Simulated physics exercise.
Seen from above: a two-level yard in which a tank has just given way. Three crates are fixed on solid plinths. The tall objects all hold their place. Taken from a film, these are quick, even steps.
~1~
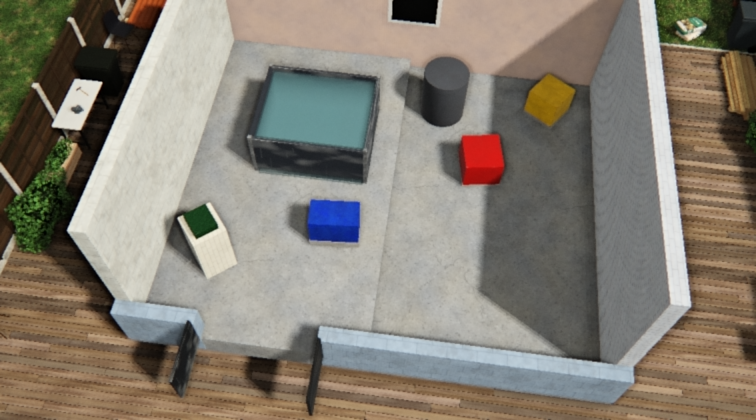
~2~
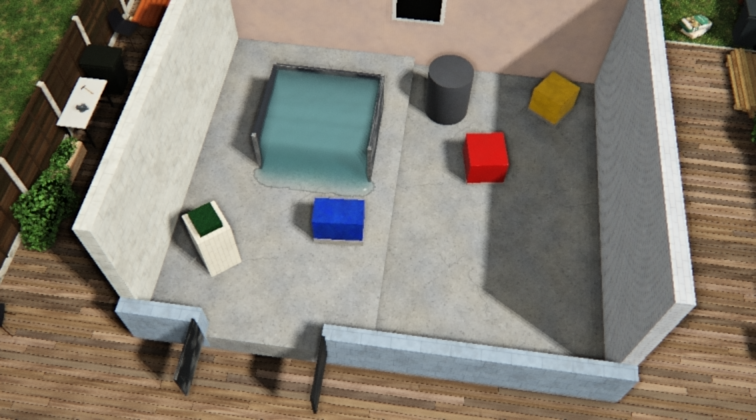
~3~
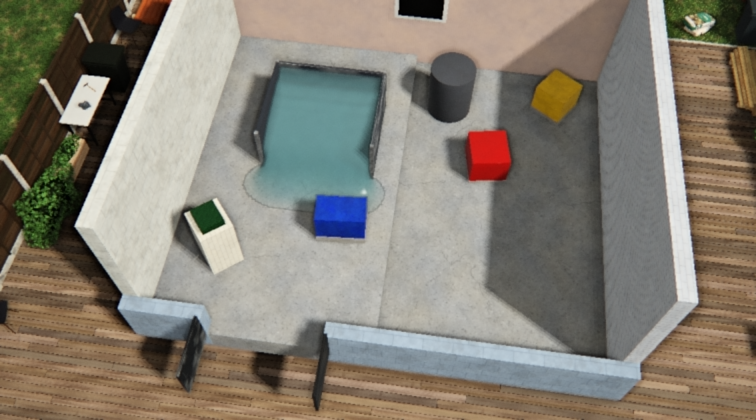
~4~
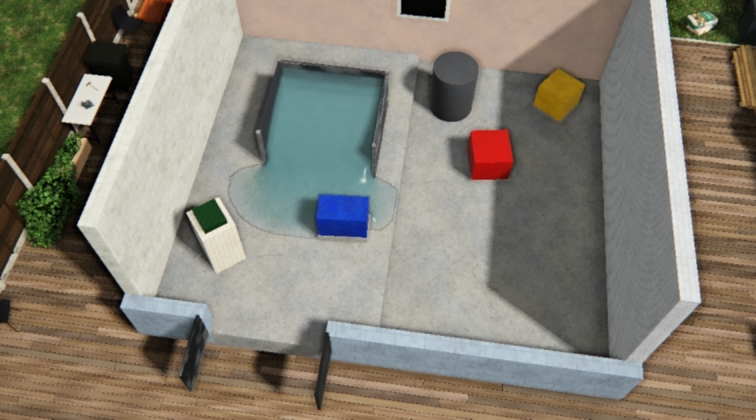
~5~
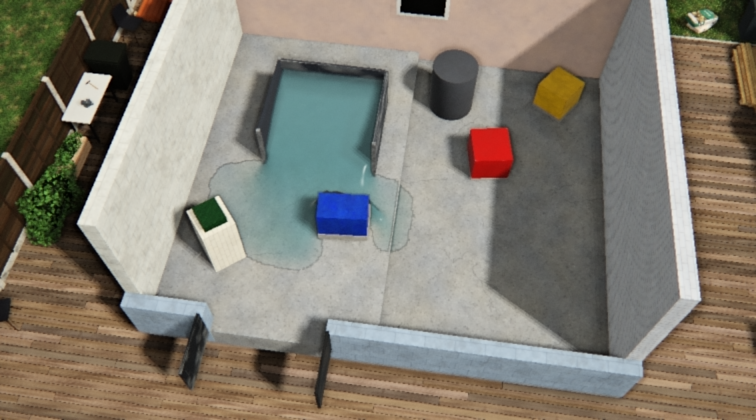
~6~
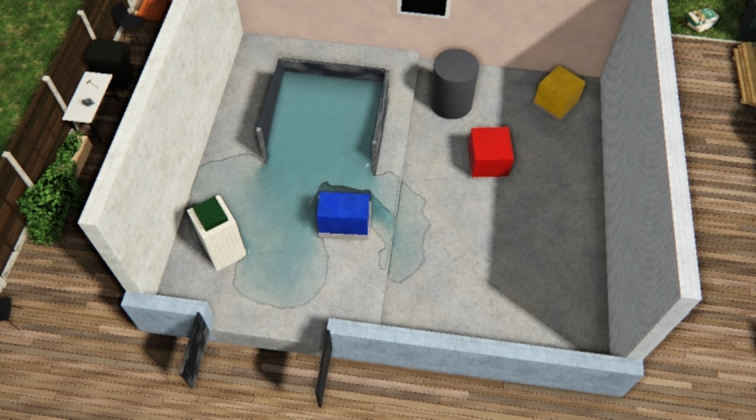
Water pouring from the open front of a tank in a walled yard, spreading around a blue box and across the grey floor.
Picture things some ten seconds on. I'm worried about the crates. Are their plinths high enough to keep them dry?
Well, the blue crate will get wet, the red crate will get wet, the yellow crate will stay dry.
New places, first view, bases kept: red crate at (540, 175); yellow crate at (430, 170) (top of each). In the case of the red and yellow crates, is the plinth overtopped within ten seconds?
Note - red crate is caught, yellow crate is caught.
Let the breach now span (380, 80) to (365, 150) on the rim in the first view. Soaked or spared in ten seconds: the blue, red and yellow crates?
The blue crate is not reached; the red crate is reached; the yellow crate is reached.
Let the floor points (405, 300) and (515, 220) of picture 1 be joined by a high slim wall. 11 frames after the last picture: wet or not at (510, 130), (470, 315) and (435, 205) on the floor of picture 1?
As listed: Not flooded, dry, under water.
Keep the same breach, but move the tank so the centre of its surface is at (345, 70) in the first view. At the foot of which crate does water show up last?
My pick is the yellow crate.
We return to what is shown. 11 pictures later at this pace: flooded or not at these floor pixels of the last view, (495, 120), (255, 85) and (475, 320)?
First spared, second spared, third inundated.
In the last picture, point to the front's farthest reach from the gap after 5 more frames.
Somewhere near (484, 357).
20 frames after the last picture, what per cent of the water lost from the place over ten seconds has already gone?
Close to 65 per cent, I'd say.
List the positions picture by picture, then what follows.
The first frame shows the open tank at (316, 110) is whole and still.
In the second frame, water pours out at (314, 161) and has run to (372, 184).
In the third frame, water pours out at (316, 161) and has run to (377, 202).
In the fourth frame, water pours out at (319, 162) and has run to (387, 220).
In the fifth frame, the front is at a hidden place, out from the gap at (319, 161).
In the sixth frame, the front is at (281, 303), out from the gap at (319, 160).
A moment on, water covers 35 % of the floor; the blue crate water round its plinth, the red crate not reached, the yellow crate not reached.
Next, water covers 50 % of the floor; the blue crate water round its plinth, the red crate water round its plinth, the yellow crate not reached.
Then, water covers 65 % of the floor; the blue crate water round its plinth, the red crate water round its plinth, the yellow crate not reached.
Later, water covers 80 % of the floor; the blue crate water round its plinth, the red crate water round its plinth, the yellow crate water round its plinth.
In the end, water covers 90 % of the floor; the blue crate was topped, the red crate was topped, the yellow crate stayed above the water.
